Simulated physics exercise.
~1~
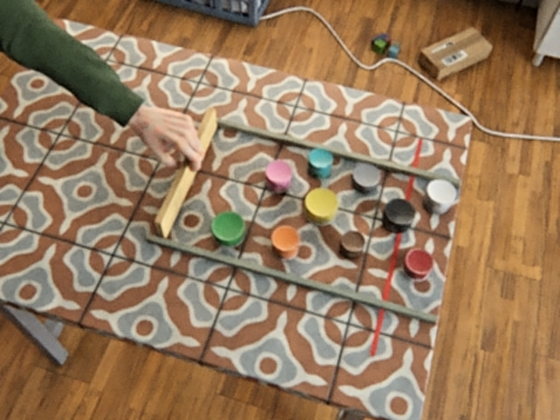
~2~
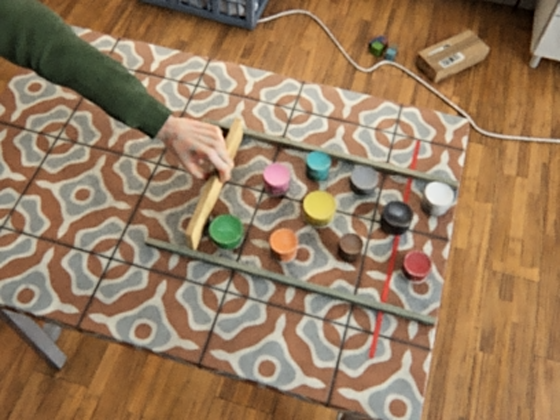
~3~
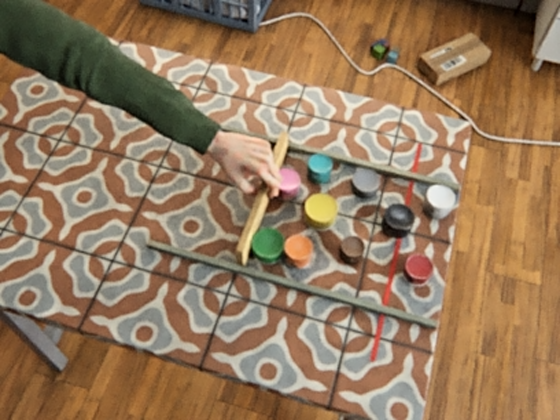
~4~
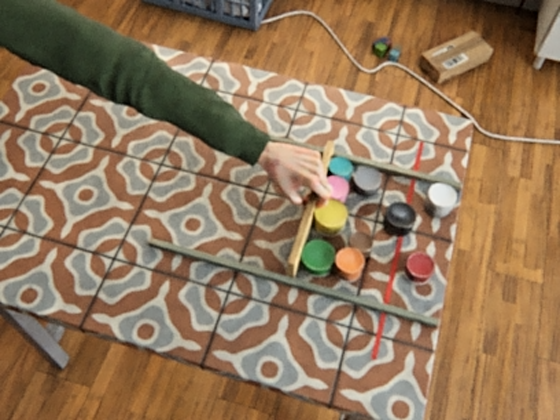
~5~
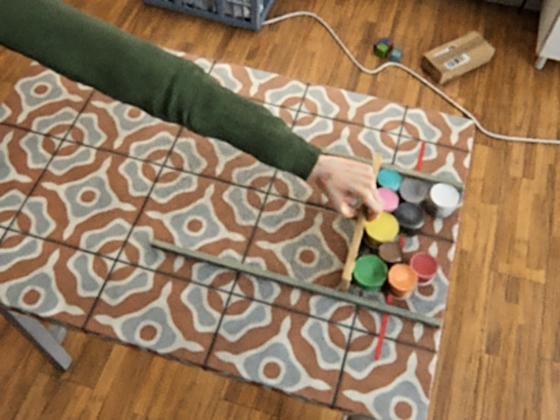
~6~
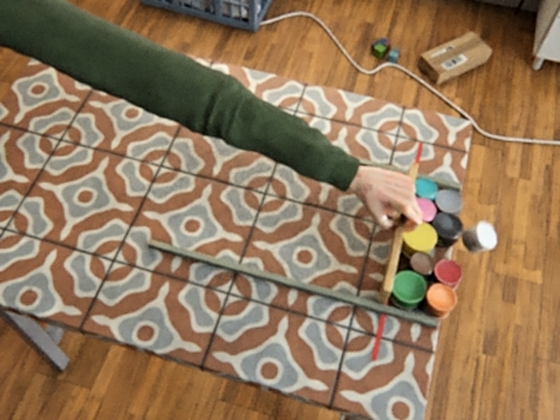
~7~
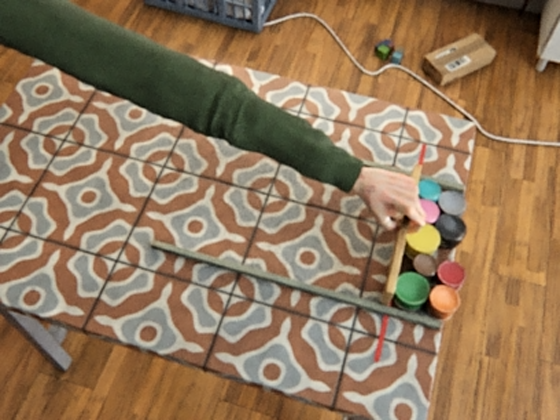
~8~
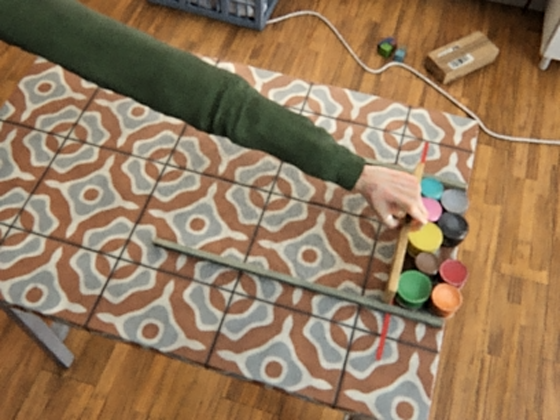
A hand in a green sleeve slid a wooden board rightward along a patterned table, gathering the small colorful pots ahead of it until the white one tipped off the end, then stopped near the red tape with the others crowded at the edge.
